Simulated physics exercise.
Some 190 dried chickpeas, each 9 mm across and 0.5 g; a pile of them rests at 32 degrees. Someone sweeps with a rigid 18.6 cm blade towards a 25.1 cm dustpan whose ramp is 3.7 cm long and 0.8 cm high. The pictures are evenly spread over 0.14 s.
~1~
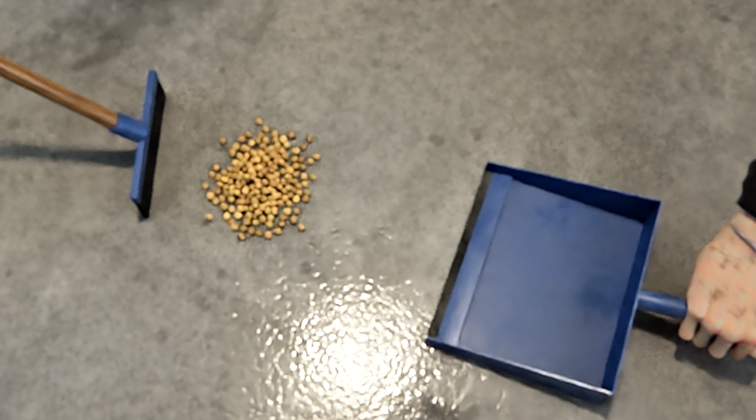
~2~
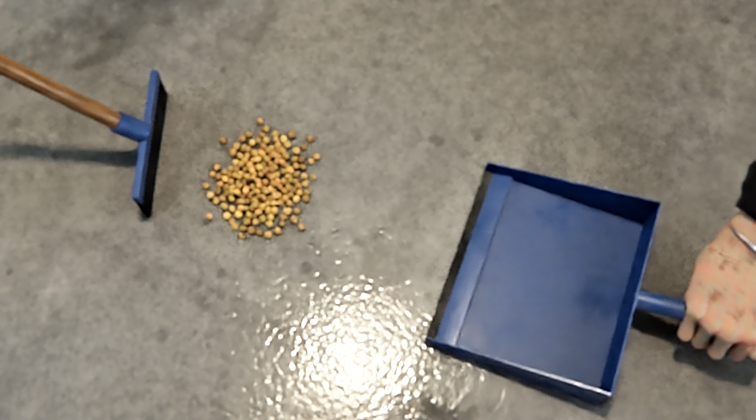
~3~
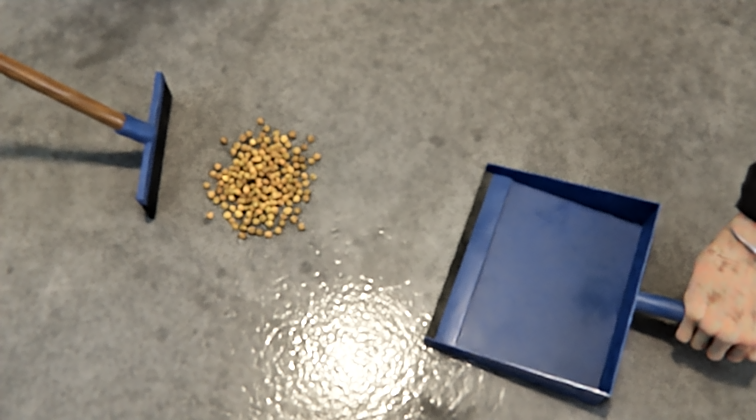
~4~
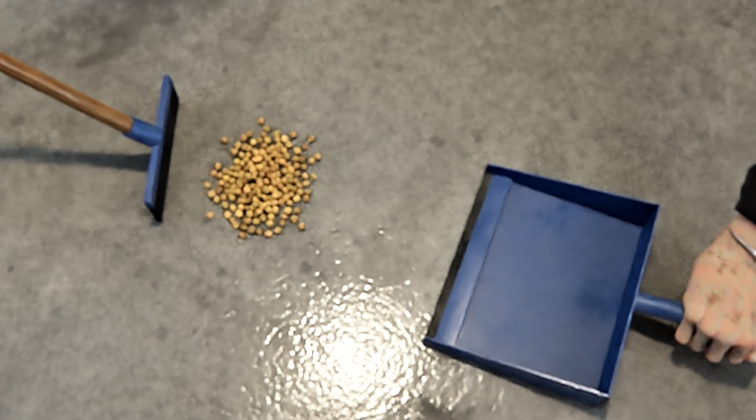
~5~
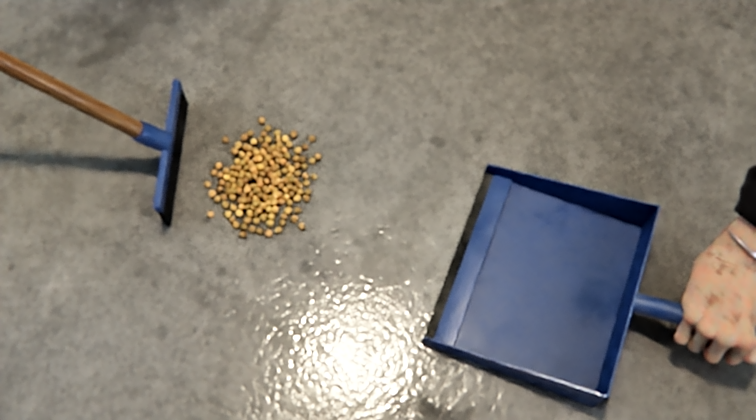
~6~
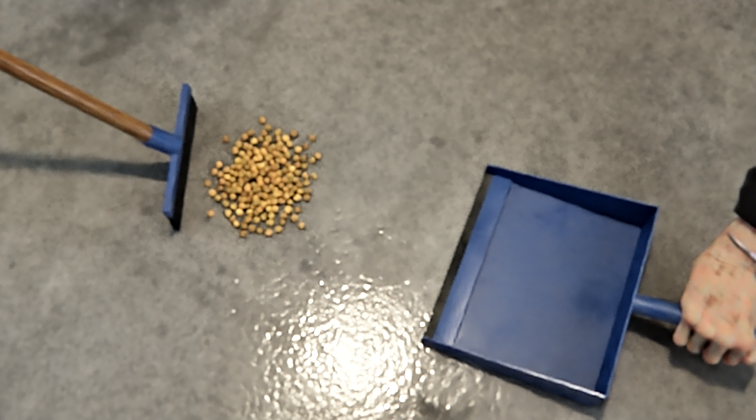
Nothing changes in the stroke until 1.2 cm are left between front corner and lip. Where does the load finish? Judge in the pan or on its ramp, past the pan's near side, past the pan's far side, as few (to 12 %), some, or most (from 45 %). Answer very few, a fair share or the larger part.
Pan very few, near side very few, far side very few.
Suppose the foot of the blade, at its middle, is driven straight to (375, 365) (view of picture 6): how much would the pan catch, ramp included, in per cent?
Some 0 per cent.
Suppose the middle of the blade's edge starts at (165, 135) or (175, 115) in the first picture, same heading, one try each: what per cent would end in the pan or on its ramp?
Some 5 and 10 per cent.
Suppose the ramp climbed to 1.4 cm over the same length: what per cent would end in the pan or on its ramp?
Then about 0 per cent.
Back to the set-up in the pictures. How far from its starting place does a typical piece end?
Some 22 cm.
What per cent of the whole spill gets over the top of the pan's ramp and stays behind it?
About 0 per cent.
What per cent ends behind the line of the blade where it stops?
Some 40 per cent.
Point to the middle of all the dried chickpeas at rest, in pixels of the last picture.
Near (425, 222).
Then, 0.33 s after the last picture, middle of the blade 22 cm from the lip; 0 % over the lip, far side 0 %, near side 0 %.
Then, 0.55 s after the last picture, middle of the blade 11 cm from the lip; 0 % over the lip, far side 0 %, near side 0 %.
Then, 0.88 s after the last picture, middle of the blade 4 cm from the lip; 0 % over the lip, far side 0 %, near side 0 %.
In the end, pan 0 %, near side 0 %, far side 0 %, in front of the lip or behind the blade 95 %.
